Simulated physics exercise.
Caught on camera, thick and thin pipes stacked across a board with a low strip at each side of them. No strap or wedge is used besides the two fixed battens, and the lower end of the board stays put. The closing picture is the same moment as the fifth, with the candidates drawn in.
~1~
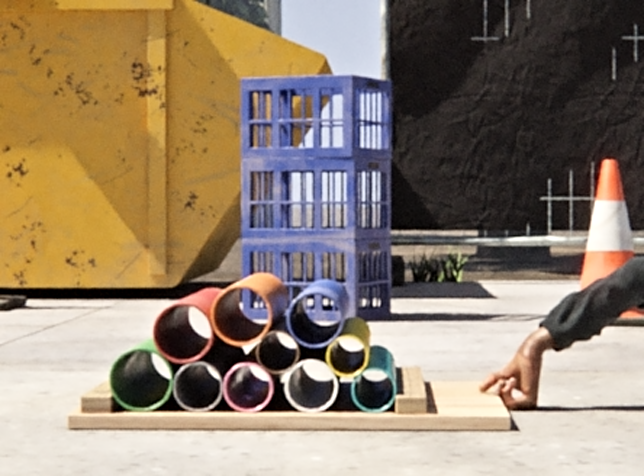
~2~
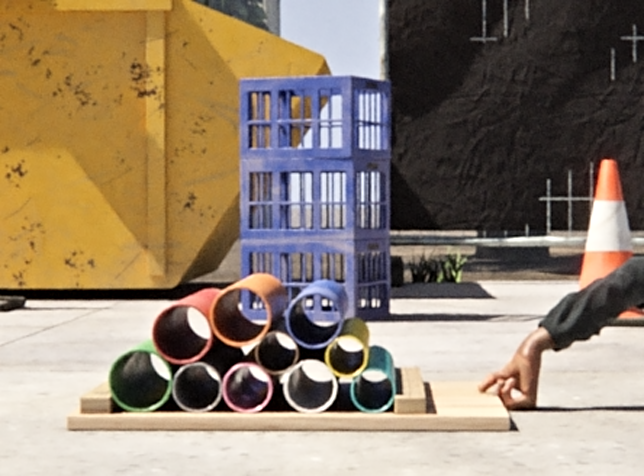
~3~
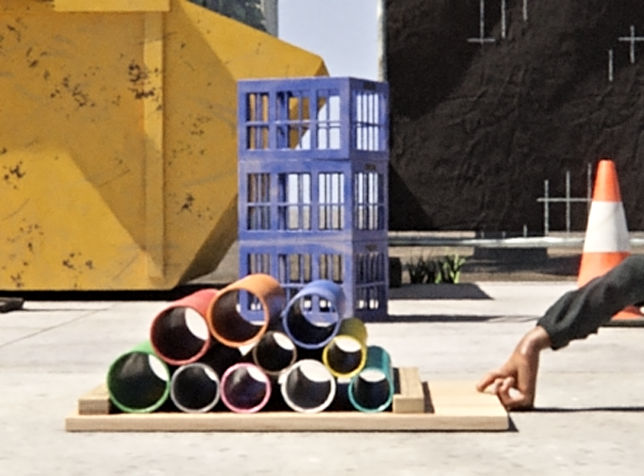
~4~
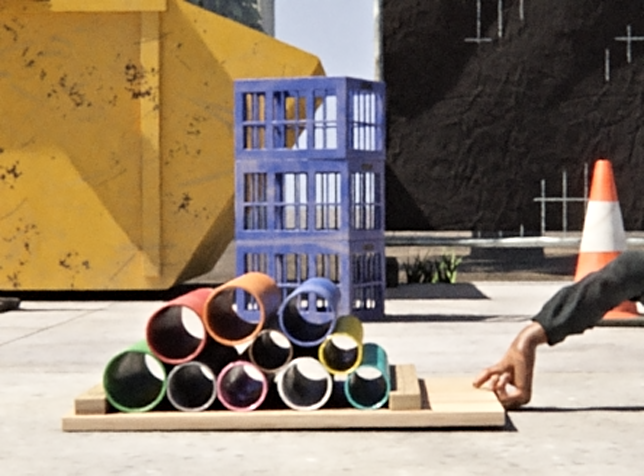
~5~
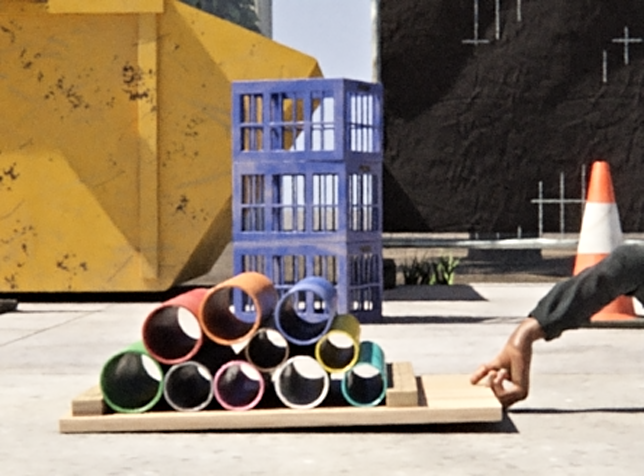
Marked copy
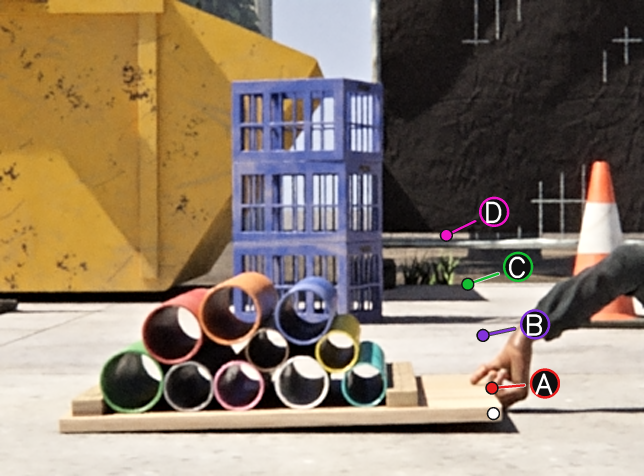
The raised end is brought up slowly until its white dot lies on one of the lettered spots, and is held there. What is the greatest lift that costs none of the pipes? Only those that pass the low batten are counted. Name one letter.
Up to D.
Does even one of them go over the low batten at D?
No.
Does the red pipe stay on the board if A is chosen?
Yes.
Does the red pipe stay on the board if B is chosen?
Yes, with B.
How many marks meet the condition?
Four of them.
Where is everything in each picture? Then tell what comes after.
In the first picture, pink pipe (248, 388); white pipe (311, 386); turquoise pipe (374, 390).
In the second picture, turquoise pipe (373, 391); brown pipe (277, 353).
In the third picture, board (294, 396); turquoise pipe (372, 391); yellow pipe (345, 357); orange pipe (238, 317).
In the fourth picture, board (290, 393); green pipe (135, 381); grey pipe (192, 387).
In the fifth picture, board (288, 392); green pipe (132, 381); grey pipe (189, 387).
On the copy, A at (492, 388); B at (483, 336); C at (468, 284); D at (447, 235); the white dot at (494, 414).
On D. First, board at 16°.
Then, board at 26°.
Finally, board at 26°, none over the low batten.
By contrast, A none over the low batten; B none over the low batten; C none over the low batten.
